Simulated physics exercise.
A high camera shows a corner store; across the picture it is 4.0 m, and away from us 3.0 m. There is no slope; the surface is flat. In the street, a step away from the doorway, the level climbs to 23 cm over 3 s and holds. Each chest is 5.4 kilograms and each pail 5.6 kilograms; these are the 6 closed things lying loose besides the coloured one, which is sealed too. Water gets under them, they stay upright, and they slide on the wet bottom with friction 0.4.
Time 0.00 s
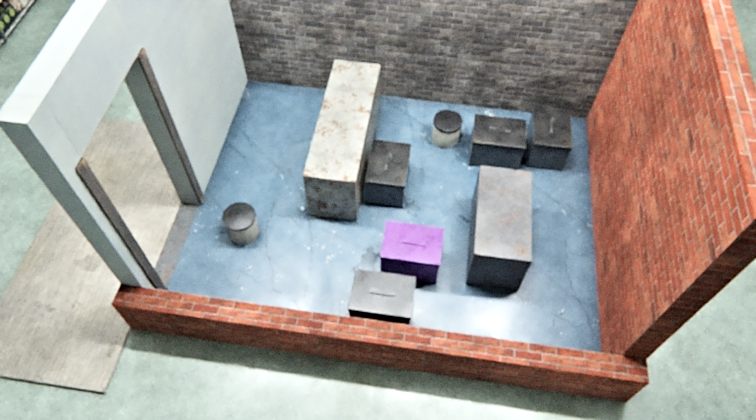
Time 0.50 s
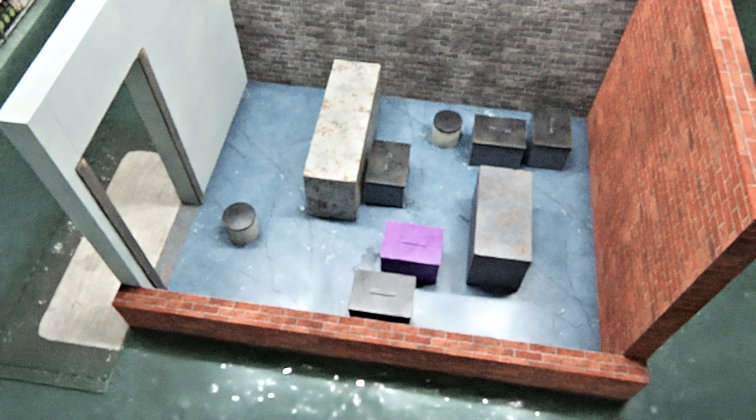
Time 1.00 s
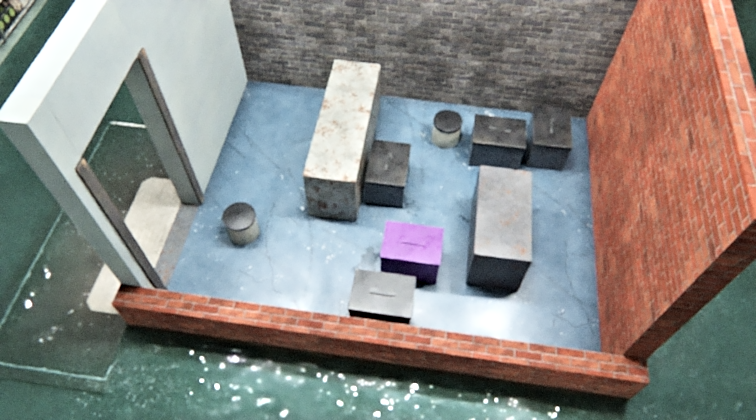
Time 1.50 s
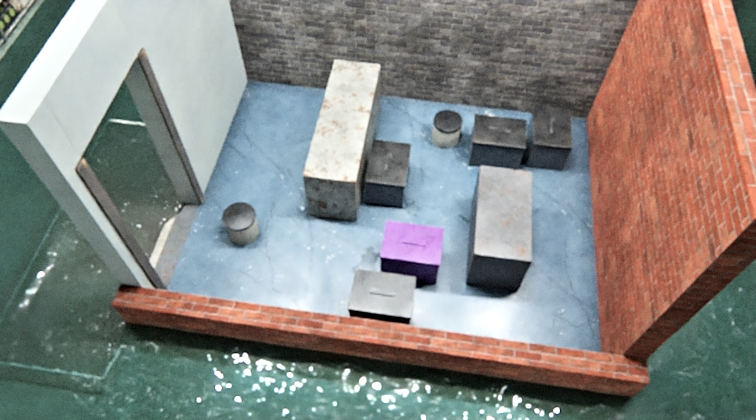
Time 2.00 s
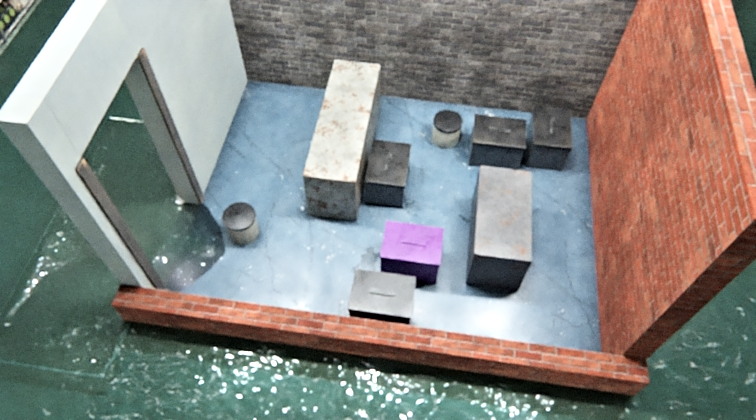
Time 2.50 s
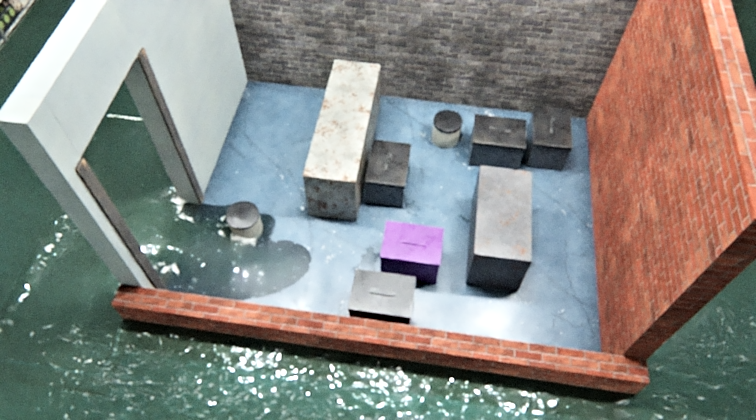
In a corner store, water spreads in through the doorway while the purple chest stays still.
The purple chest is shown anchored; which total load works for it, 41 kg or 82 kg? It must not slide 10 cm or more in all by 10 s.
41 kg already.
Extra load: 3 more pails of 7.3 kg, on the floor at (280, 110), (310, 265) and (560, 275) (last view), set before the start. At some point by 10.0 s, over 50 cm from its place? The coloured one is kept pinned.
Spot one stays inside, spot two crosses the limit, spot three crosses the limit.
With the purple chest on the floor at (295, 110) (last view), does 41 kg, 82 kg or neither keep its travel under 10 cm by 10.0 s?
Result: Both pass.
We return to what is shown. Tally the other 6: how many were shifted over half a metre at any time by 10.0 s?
The total is 6.
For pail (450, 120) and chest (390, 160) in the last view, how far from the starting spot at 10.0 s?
60 cm and 100 cm respectively.
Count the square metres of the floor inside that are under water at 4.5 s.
Around 6.0 m2 of it.
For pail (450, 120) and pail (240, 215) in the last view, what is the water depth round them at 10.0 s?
I'd put it at 12 cm and 11 cm respectively.
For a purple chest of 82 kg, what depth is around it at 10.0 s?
Around 11 cm.
After 3.5 s the purple chest would be 0 cm from its start with 41 kg and 0 cm from its start with 82 kg; 2 cm of water round it then.
After 4.5 s the purple chest would be 0 cm from its start with 41 kg and 0 cm from its start with 82 kg; 7 cm of water round it then.
After 7.0 s the purple chest would be 0 cm from its start with 41 kg and 0 cm from its start with 82 kg; 8 cm of water round it then.
After 10.0 s the purple chest would be 0 cm from its start with 41 kg and 0 cm from its start with 82 kg; 11 cm of water round it then.
